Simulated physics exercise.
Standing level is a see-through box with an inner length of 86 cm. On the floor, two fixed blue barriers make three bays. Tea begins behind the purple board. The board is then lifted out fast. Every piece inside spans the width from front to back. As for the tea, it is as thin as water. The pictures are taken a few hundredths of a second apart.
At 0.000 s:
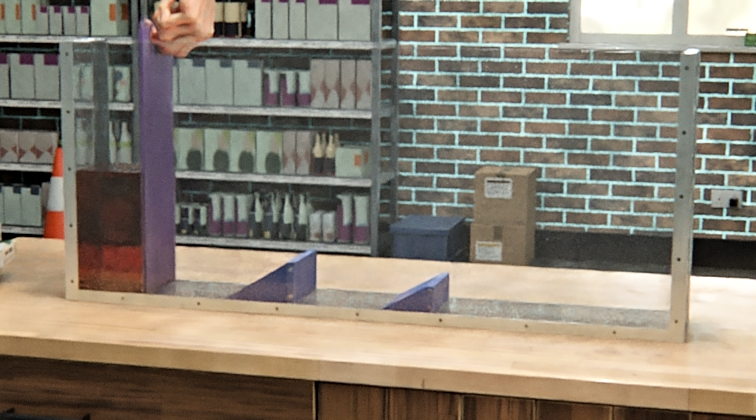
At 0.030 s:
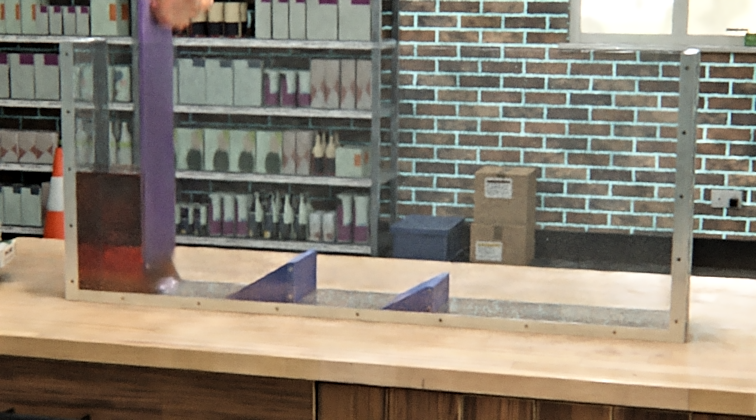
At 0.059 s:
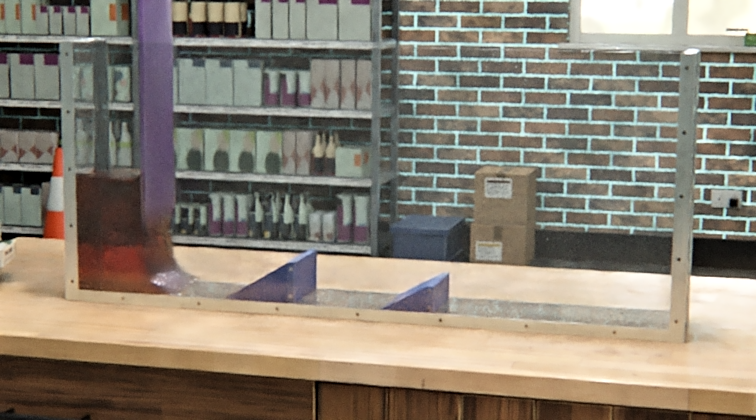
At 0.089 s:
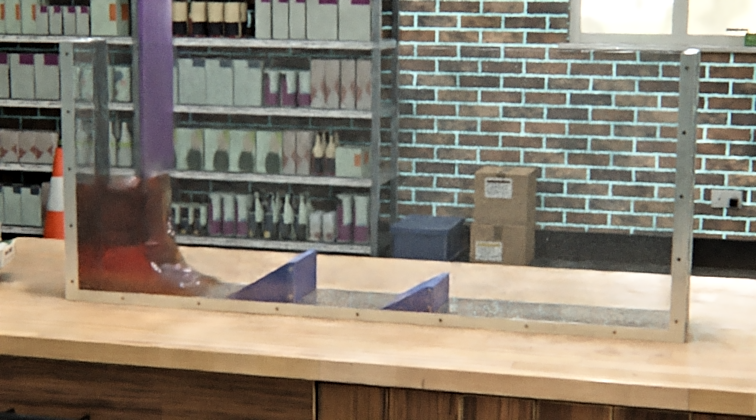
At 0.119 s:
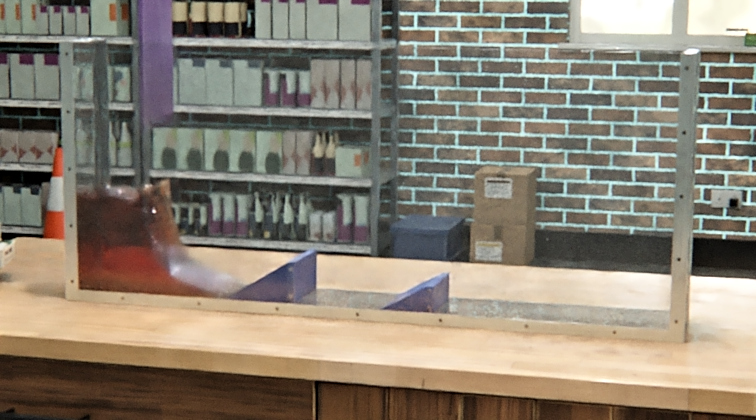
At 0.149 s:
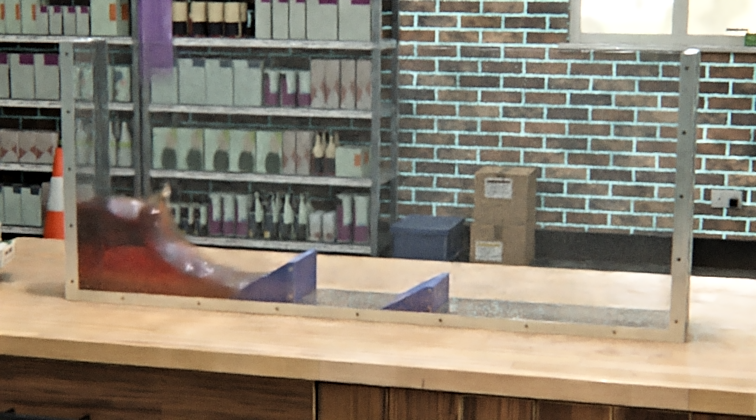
A hand at the upper left grips a purple board in a long, clear tank on a pale wooden counter, seen from the front and slightly above by a still camera. Dark reddish-brown liquid sits behind the board at left, with two blue-purple ramps along the tank floor and shelves, an orange cone, boxes and brick behind. The hand lifts the board up out of view, and the liquid slumps rightward along the floor to the first ramp.
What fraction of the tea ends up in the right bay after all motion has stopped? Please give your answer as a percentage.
Roughly 28 % of it ends up there.
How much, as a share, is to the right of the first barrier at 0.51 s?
About 40 %.
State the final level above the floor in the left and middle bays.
3.5 cm and 2.0 cm, give or take.
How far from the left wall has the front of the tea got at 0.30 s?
Front distance: Approx. 44 cm.
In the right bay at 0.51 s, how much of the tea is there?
Roughly 18 per cent of the liquid is there.
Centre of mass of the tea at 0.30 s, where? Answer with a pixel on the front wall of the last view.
I'd put it somewhere about (195, 268) in that last view.
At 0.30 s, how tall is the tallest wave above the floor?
Roughly 12.0 cm up.
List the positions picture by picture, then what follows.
In the first picture, the surface at the left wall is at (82, 173); the front along the floor is at (142, 291); the board's lower edge is at (145, 292); the first barrier (ramped) has its top at (291, 264); the second barrier (ramped) has its top at (430, 288).
In the second picture, the surface at the left wall is at (82, 174); the front along the floor is at (154, 292); the board's lower edge is at (144, 264).
In the third picture, the surface at the left wall is at (82, 179); the front along the floor is at (171, 293); the board's lower edge is at (143, 218).
In the fourth picture, the surface at the left wall is at (83, 187); the front along the floor is at (192, 295); the board's lower edge is at (143, 172).
In the fifth picture, the surface at the left wall is at (83, 197); the front along the floor is at (216, 296); the board's lower edge is at (142, 125).
In the sixth picture, the surface at the left wall is at (83, 208); the front along the floor is at (233, 297); the board is clear.
After 0.30 s 17 per cent is beyond the first barrier and 0 beyond the second.
After 0.51 s 40 per cent is beyond the first barrier and 18 beyond the second.
After 0.91 s 45 per cent is beyond the first barrier and 29 beyond the second.
In the end the left bay holds 53, the middle 18 and the right 29 per cent.
